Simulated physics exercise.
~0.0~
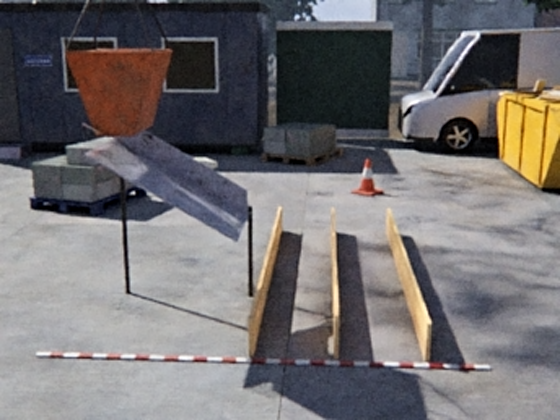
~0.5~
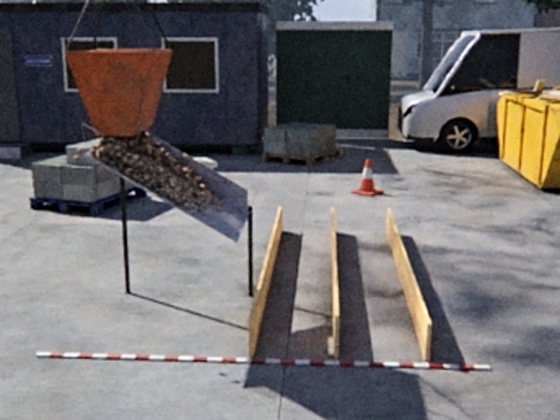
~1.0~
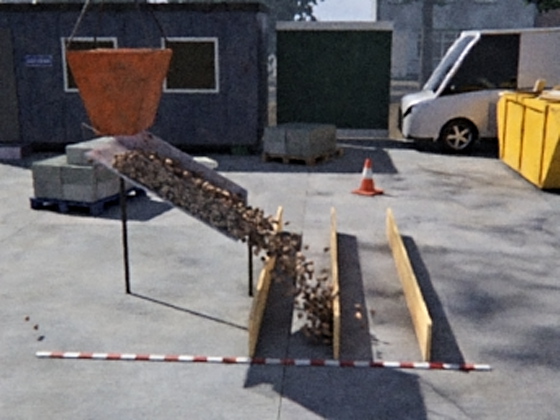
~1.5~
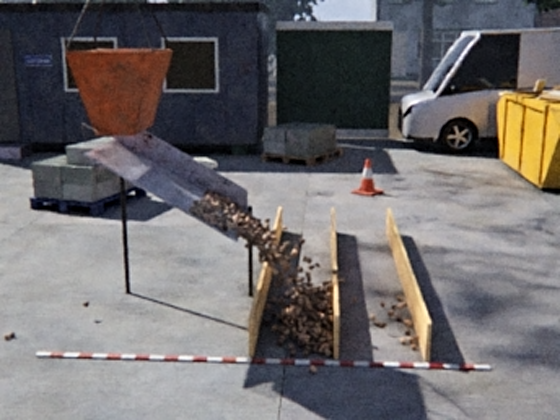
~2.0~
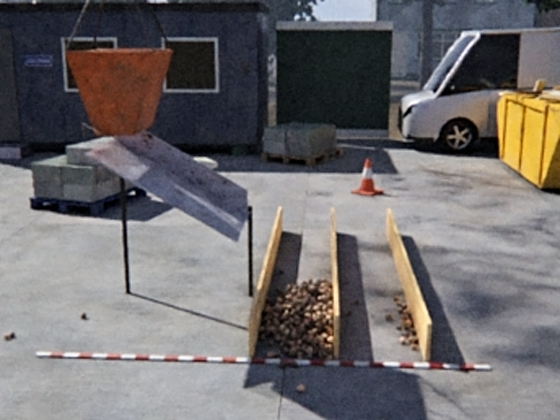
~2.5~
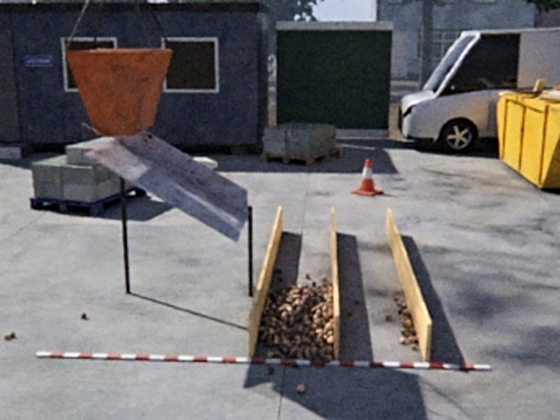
Brown stones dropping from an orange skip, sliding down a steel slope and settling mostly in the left of two plank bays.
